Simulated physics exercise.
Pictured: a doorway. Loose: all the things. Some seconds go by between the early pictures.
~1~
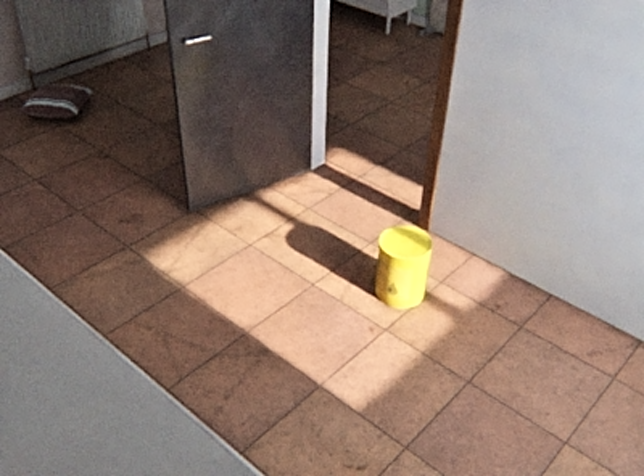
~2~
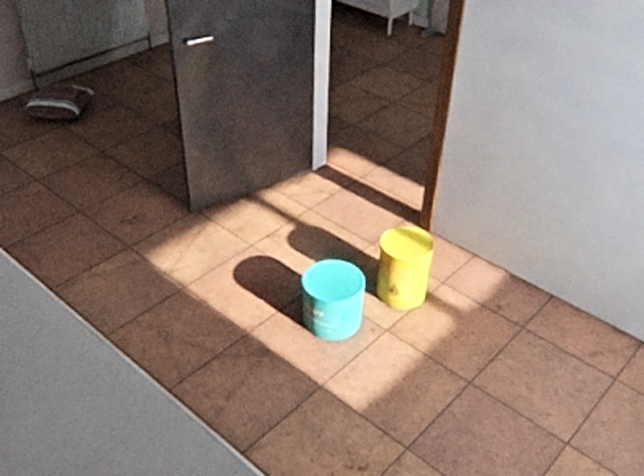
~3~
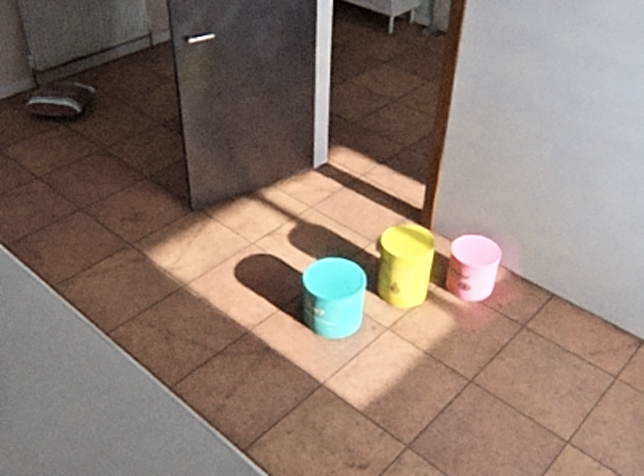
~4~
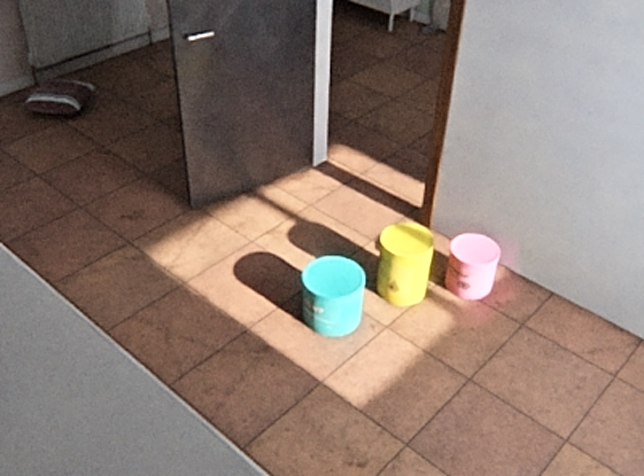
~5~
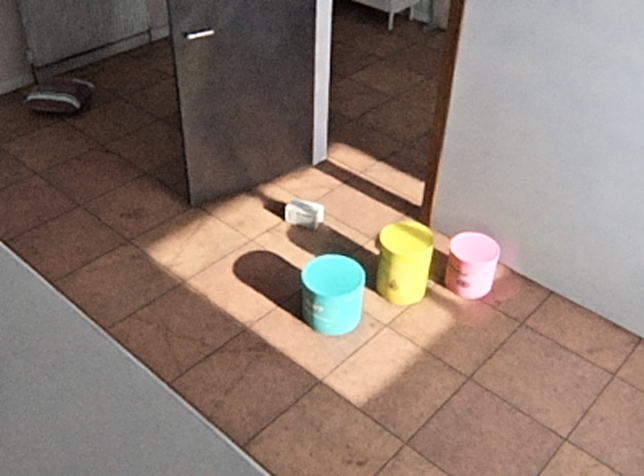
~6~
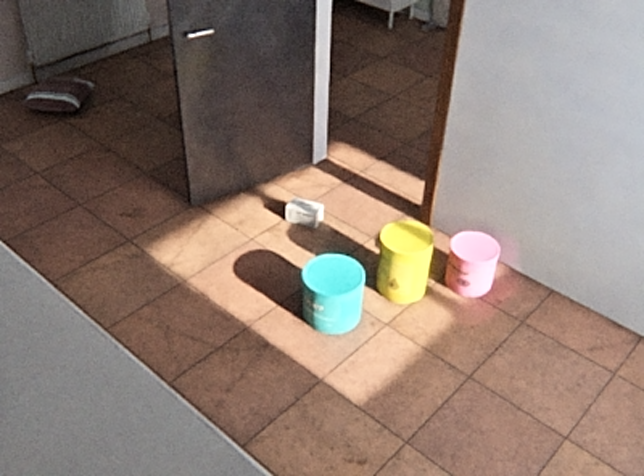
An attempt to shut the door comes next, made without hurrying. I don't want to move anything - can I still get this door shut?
Yes, you can.
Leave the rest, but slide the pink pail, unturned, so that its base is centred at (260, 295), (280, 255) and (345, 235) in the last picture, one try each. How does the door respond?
The first time it closes all the way, the second time it closes all the way, the third time it gets stopped.
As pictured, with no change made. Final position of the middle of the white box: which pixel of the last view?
Roughly (421, 187).
Then, 0.90 s later than the last frame, open by 50°; white box moved about its own width near (327, 214).
Then, 1.20 s later than the last frame, open by 19°; white box moved well along near (380, 207).
When it is over, open by 0°; moved from the start, white box; the other 3 as before. End places, in pixels of the last picture, white box near (421, 187).
